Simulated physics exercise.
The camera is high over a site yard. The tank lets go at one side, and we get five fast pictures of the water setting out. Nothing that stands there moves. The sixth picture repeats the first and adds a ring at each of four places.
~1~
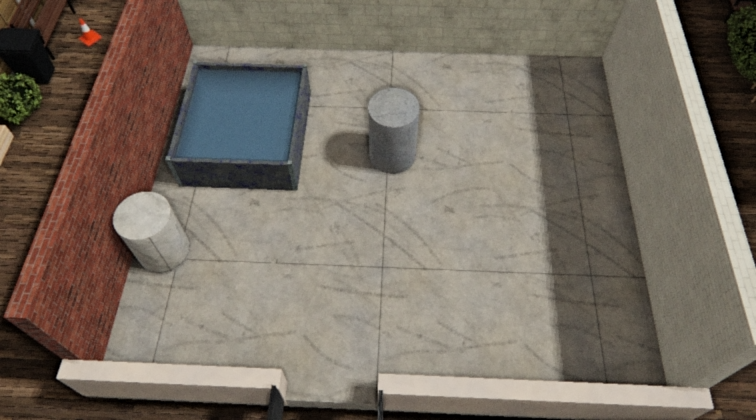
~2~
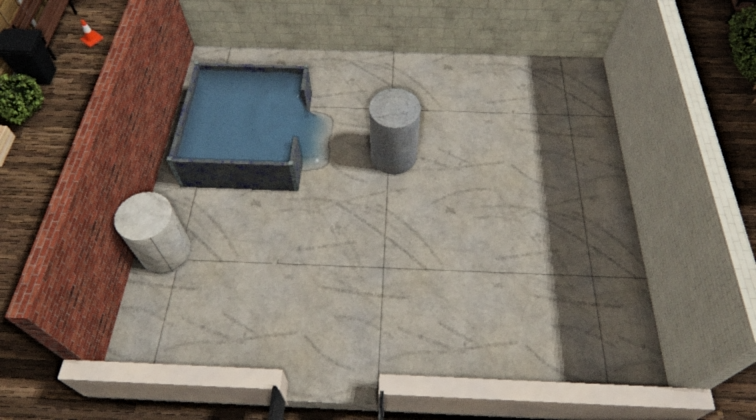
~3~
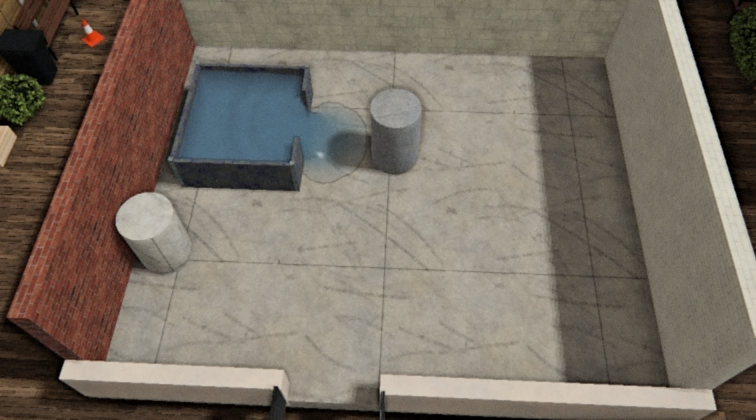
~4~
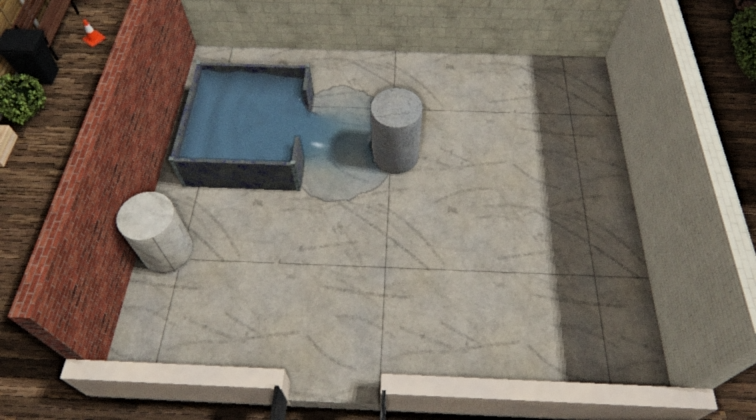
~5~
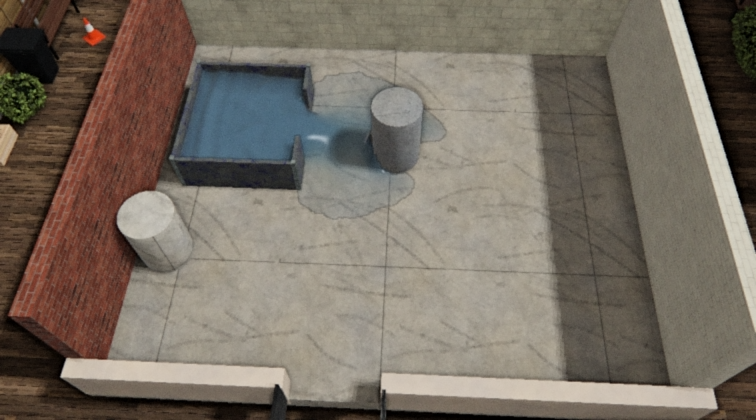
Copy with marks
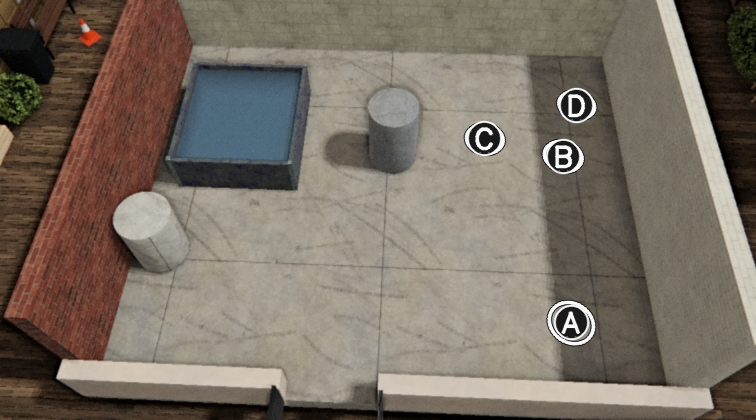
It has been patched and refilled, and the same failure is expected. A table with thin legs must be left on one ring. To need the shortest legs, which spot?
C beats the others.
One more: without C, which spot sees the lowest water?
That would be B.
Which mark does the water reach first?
That would be C.
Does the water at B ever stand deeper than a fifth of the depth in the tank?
No, less.
On the marked copy, A at (571, 322); B at (563, 156); C at (484, 138); D at (576, 105).
With A, the water peaks at about 23 % of the depth that stood in the tank.
With B, the water peaks at about 12 % of the depth that stood in the tank.
With C, the water peaks at about 6 % of the depth that stood in the tank.
With D, the water peaks at about 26 % of the depth that stood in the tank.
